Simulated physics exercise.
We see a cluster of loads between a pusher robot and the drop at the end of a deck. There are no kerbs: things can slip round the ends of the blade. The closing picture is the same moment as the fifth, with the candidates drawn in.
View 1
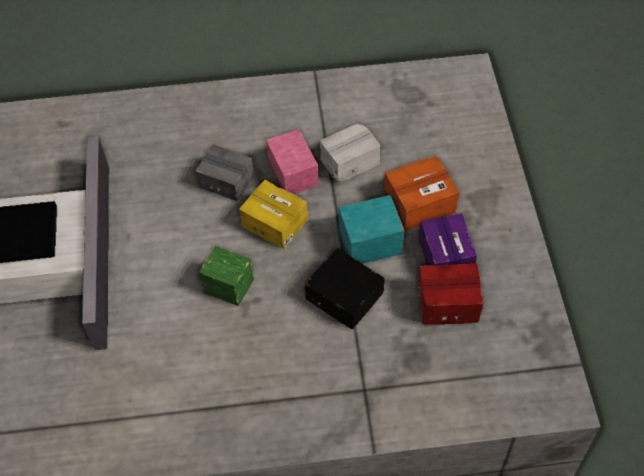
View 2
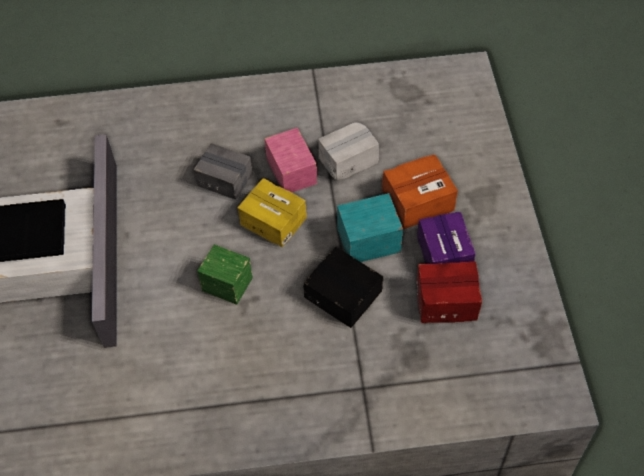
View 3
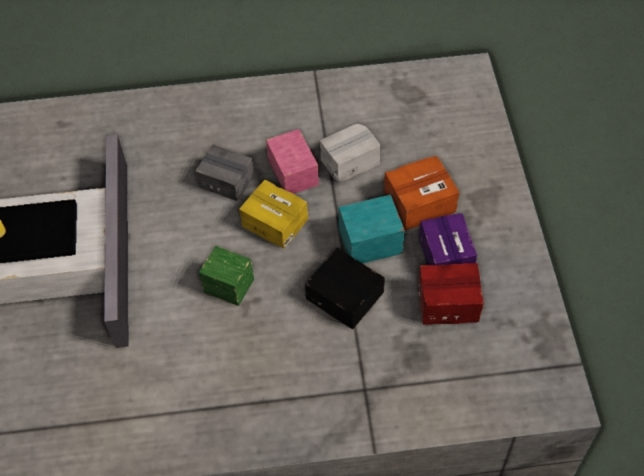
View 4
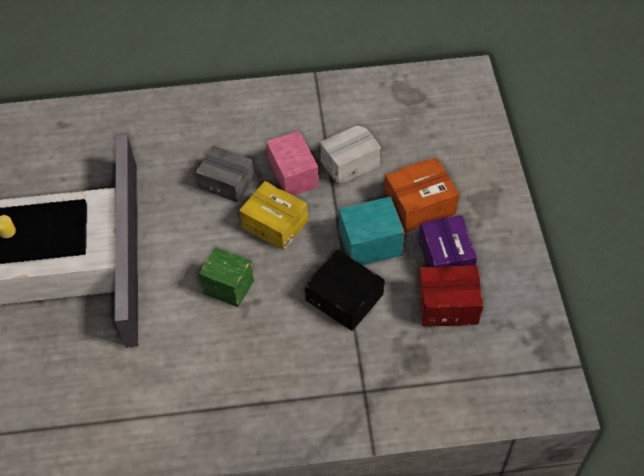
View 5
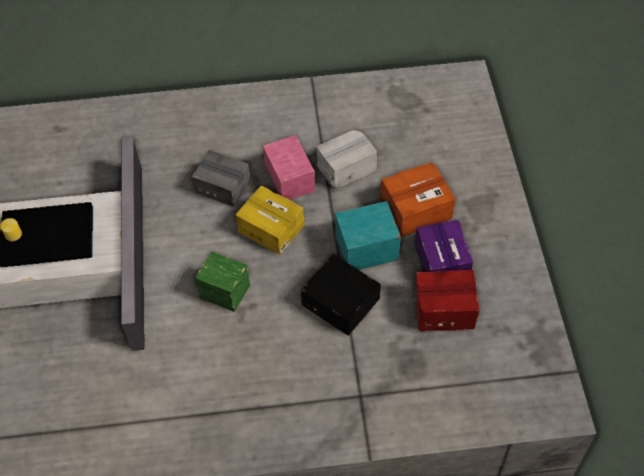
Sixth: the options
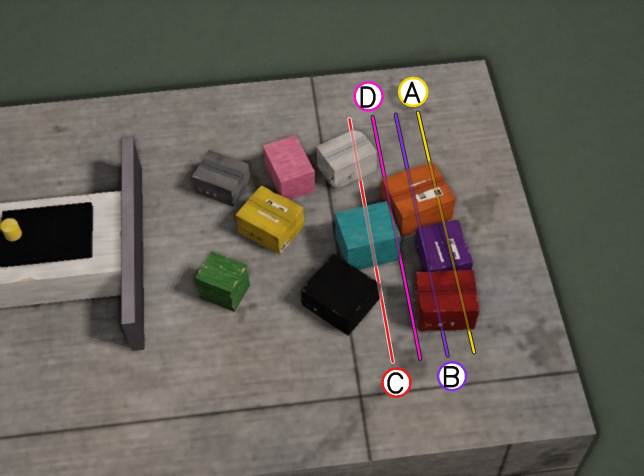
A flat pusher machine with a white body, black top and upright grey plate stands at the left of a grey slab deck, seen from above at an angle, with dark green ground beyond. Ten boxes sit clustered to its right: grey, pink and white behind, yellow, turquoise, orange and purple between, green, black and red nearer. The machine creeps right, a yellow knob coming into view on its top, while the boxes stay put and the view jitters slightly.
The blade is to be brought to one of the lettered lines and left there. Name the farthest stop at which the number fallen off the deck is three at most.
No farther than A.
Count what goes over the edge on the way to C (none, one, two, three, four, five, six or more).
In all, none.
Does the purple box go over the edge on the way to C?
No.
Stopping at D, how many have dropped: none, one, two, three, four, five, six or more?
By then, none.
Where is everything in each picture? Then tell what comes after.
In the first frame, orange box (421, 192); grey parcel (225, 173); yellow parcel (275, 214).
In the second frame, robot (25, 230); purple box (446, 245).
In the third frame, robot (37, 230); green crate (227, 276).
In the fourth frame, robot (48, 229); turquoise crate (371, 232).
In the fifth frame, robot (54, 232); red box (446, 301); orange box (417, 198); grey parcel (222, 179).
On the marked copy, A at (444, 222); B at (419, 225); C at (369, 230); D at (394, 227).
Taking A. A third of the way, robot (170, 220); grey parcel (268, 164); white parcel (353, 158).
Two thirds of the way, robot (285, 208); purple box (485, 251); white parcel (454, 145).
When it is over, robot (371, 199); purple box over the edge; white parcel over the edge; three fallen.
As for the rest, B is within the limit but short; C is within the limit but short; D is within the limit but short.
